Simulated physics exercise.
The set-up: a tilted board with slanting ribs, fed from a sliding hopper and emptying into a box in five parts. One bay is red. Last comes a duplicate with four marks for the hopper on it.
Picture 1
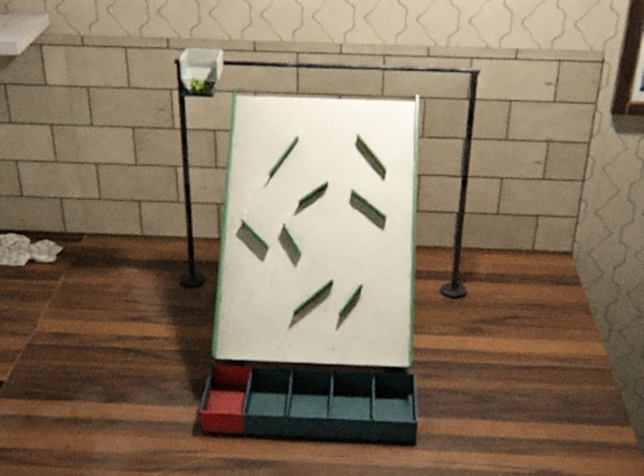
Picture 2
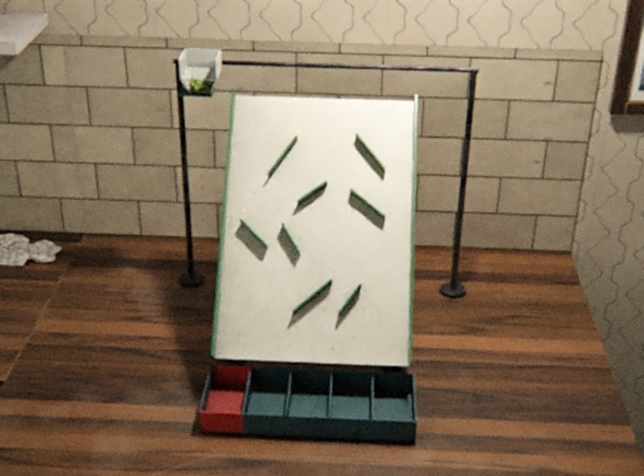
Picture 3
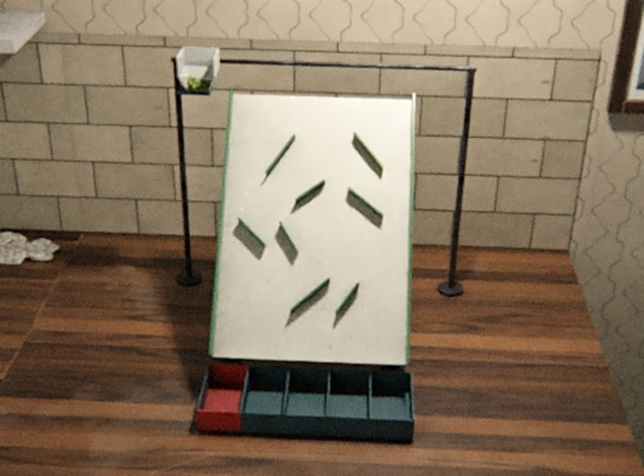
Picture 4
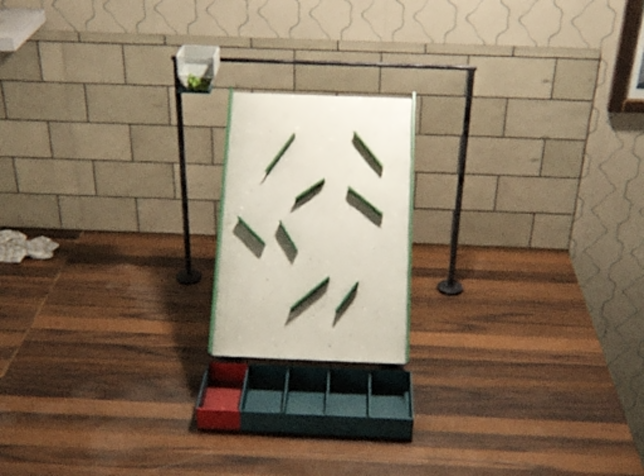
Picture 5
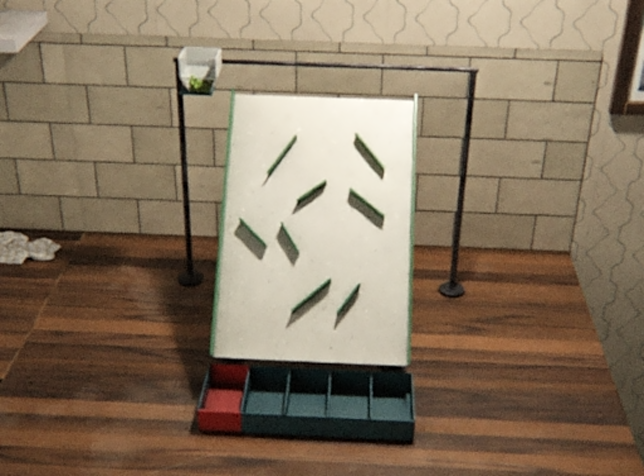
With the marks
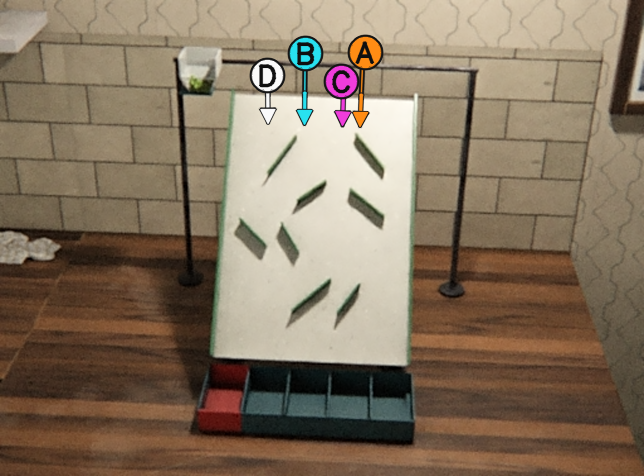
The clip shows a tilted white board with slanting green ribs above a five-part box with a red bay at left, while a small hopper holding green contents stays at the upper left; nothing moves beyond slight view shifts.
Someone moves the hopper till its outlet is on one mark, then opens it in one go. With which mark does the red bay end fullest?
Mark D does it best.
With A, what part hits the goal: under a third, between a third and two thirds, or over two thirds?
Under a third.
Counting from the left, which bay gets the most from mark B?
The second from the left.
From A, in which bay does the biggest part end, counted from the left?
The fifth from the left.
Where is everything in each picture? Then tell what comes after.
In the first frame, hopper near (203, 85), dried peas, door shut.
In the second frame, ribs (268, 174) to (296, 135), (356, 133) to (385, 168), (297, 201) to (327, 181).
In the third frame, ribs (348, 187) to (383, 215), (238, 217) to (265, 245), (280, 221) to (297, 251).
In the fourth frame, ribs (290, 308) to (329, 277), (336, 310) to (358, 281).
In the fifth frame, red bay near (220, 420), number 1 of 5 from the left.
On the marked copy, mark A meets the board at (360, 121); mark B meets the board at (304, 119); mark C meets the board at (342, 120); mark D meets the board at (268, 118).
Choosing A, a small share in the red bay, the bulk in other bays.
Choosing B, close to a quarter in the red bay, the bulk in other bays, only a few outside the box.
Choosing C, close to a quarter in the red bay, the bulk in other bays.
Choosing D, close to half in the red bay, close to half in other bays.
